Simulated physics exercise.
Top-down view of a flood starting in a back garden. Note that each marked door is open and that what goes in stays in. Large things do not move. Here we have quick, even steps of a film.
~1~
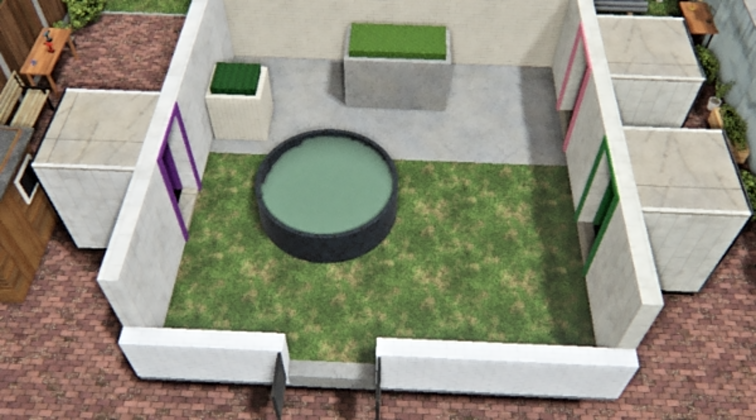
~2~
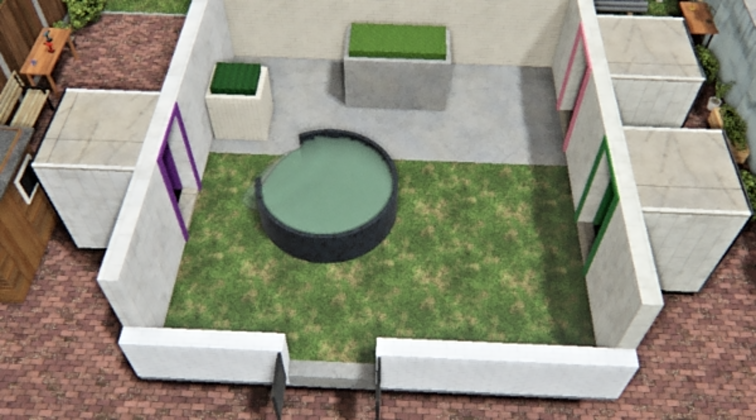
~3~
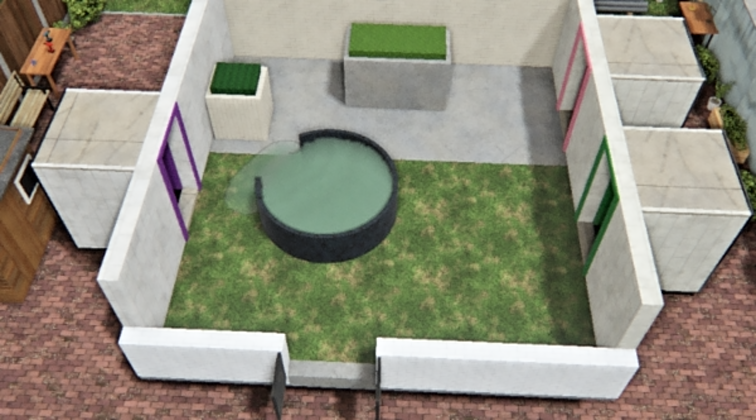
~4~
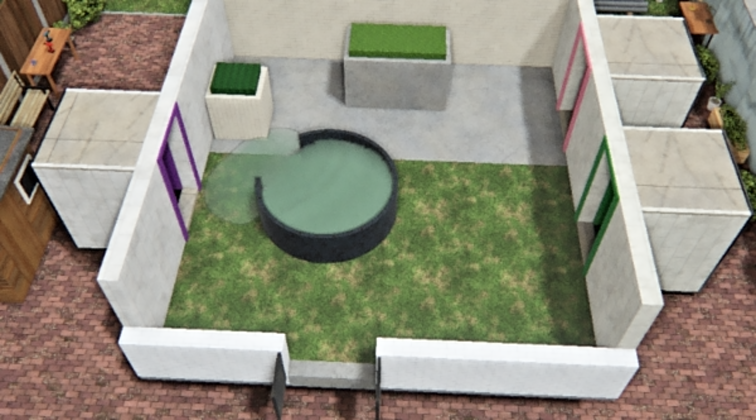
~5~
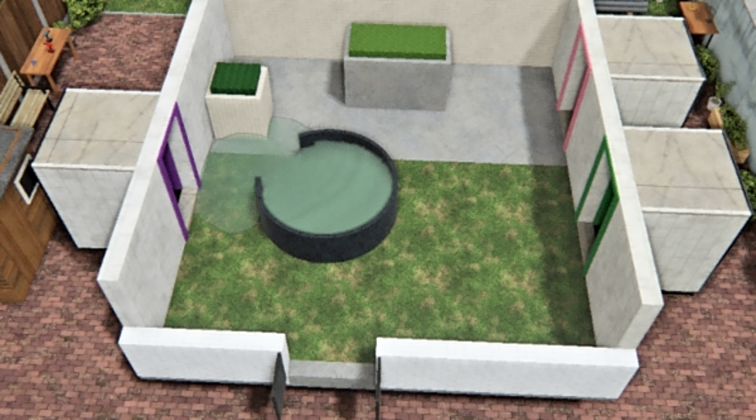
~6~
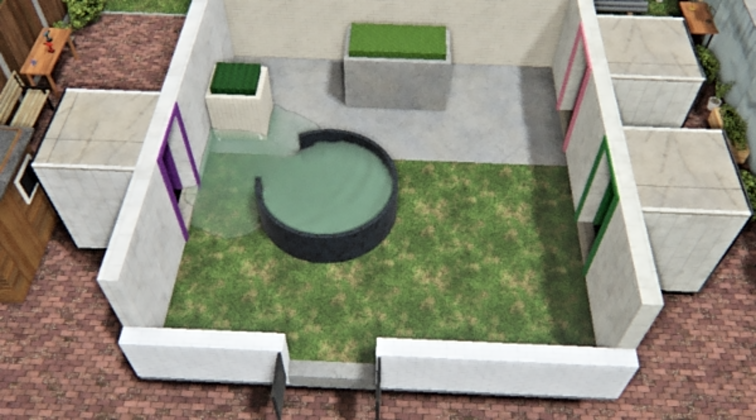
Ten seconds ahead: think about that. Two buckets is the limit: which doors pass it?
Green door: Never tops two buckets; pink door: Never tops two buckets; purple door: Tops two buckets.
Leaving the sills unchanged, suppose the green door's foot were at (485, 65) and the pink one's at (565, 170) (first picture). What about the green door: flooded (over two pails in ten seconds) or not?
As I see it, the green door stays within limit.
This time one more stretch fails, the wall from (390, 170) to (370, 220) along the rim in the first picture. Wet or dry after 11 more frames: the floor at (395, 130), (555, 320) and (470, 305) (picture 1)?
Sequence of results: Missed by the flood, reached by the flood, reached by the flood.
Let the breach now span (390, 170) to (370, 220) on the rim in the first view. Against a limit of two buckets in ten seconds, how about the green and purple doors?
The green one exceeds it; the purple one falls short.
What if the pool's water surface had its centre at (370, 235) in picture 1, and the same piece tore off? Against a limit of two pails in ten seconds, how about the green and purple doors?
Green: Falls short; purple: Exceeds it.
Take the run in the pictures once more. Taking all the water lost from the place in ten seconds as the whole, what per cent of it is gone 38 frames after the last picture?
Close to 65 per cent, I'd say.
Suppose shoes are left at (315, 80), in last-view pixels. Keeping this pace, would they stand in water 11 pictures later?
At that place: Covered.
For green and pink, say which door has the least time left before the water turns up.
That's the pink one.
A moment on, water covers 15 % of the floor; the green door not reached, the pink door not reached, the purple door under two buckets in.
Next, water covers 25 % of the floor; the green door not reached, the pink door not reached, the purple door over two buckets in.
Then, water covers 40 % of the floor; the green door not reached, the pink door not reached, the purple door far over two buckets in.
Later, water covers 65 % of the floor; the green door not reached, the pink door wet at the sill, nothing in, the purple door far over two buckets in.
In the end, water covers 95 % of the floor; the green door not reached, the pink door under two buckets in, the purple door far over two buckets in.
